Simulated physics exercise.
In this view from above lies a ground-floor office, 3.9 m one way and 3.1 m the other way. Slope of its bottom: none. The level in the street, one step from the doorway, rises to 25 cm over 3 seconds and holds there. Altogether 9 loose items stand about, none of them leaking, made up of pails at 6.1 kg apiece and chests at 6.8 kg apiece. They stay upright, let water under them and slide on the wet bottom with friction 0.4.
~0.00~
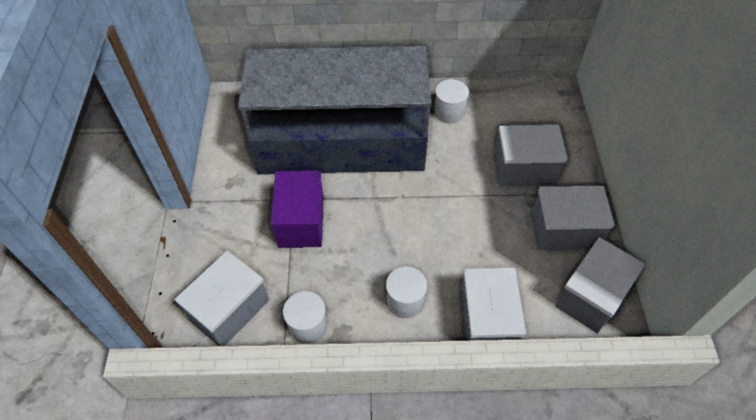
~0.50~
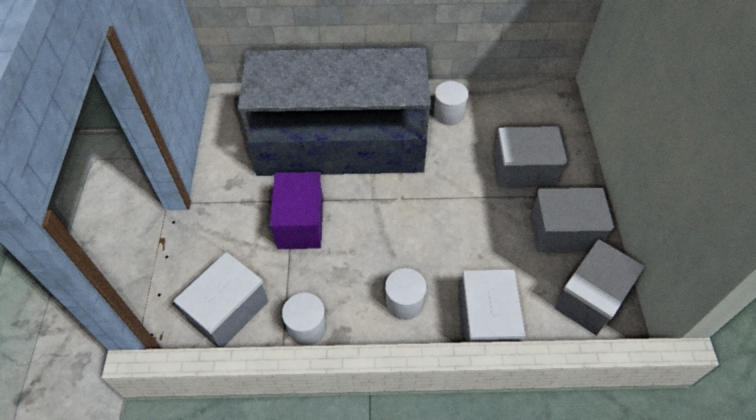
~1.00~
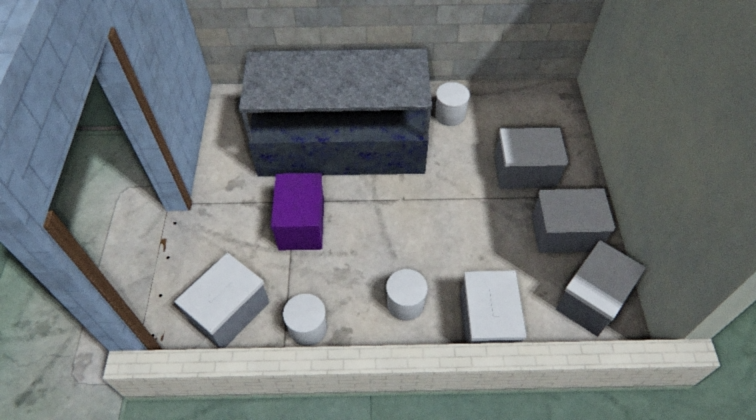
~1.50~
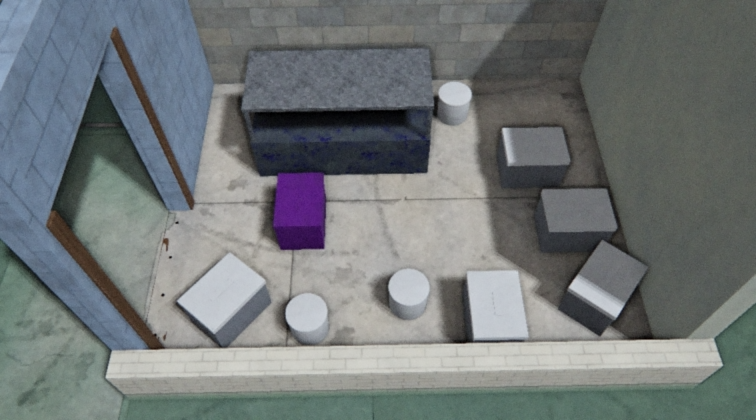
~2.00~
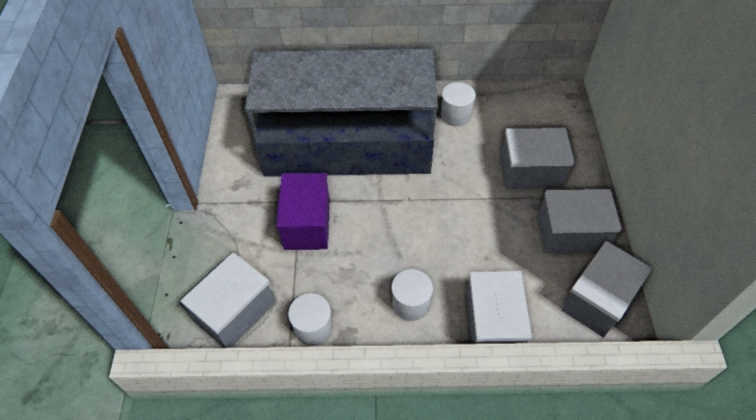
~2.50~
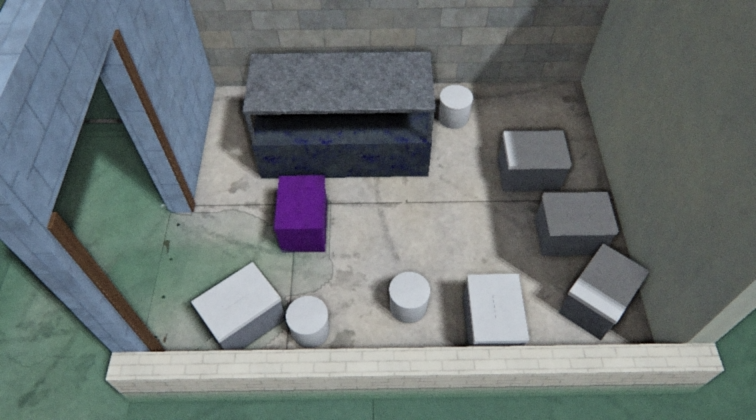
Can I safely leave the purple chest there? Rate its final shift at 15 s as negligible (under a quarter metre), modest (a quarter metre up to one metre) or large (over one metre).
Large.
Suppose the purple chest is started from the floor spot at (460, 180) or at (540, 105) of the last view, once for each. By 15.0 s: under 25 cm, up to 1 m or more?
Going in order, it gets pushed a long way and then it gets pushed a long way.
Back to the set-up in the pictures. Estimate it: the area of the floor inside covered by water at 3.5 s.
Roughly 4.0 m2.
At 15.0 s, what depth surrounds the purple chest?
I'd put it at about 23 cm.
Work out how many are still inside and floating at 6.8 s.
8.
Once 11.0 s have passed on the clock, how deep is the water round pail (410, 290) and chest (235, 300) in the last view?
I'd estimate 18 cm for the first and 21 cm for the second.
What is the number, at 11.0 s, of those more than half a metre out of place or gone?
7.
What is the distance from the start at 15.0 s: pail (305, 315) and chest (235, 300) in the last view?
300 cm, 300 cm.
After 3.5 s the purple chest is near (377, 173), 0.7 m from its start, aground; 1 afloat.
After 6.8 s the purple chest is near (497, 99), 2.1 m from its start, afloat; 8 afloat.
After 11.0 s the purple chest is near (484, 89), 2.0 m from its start, afloat; 9 afloat.
After 15.0 s the purple chest is near (465, 62), 2.1 m from its start, afloat; 9 afloat.
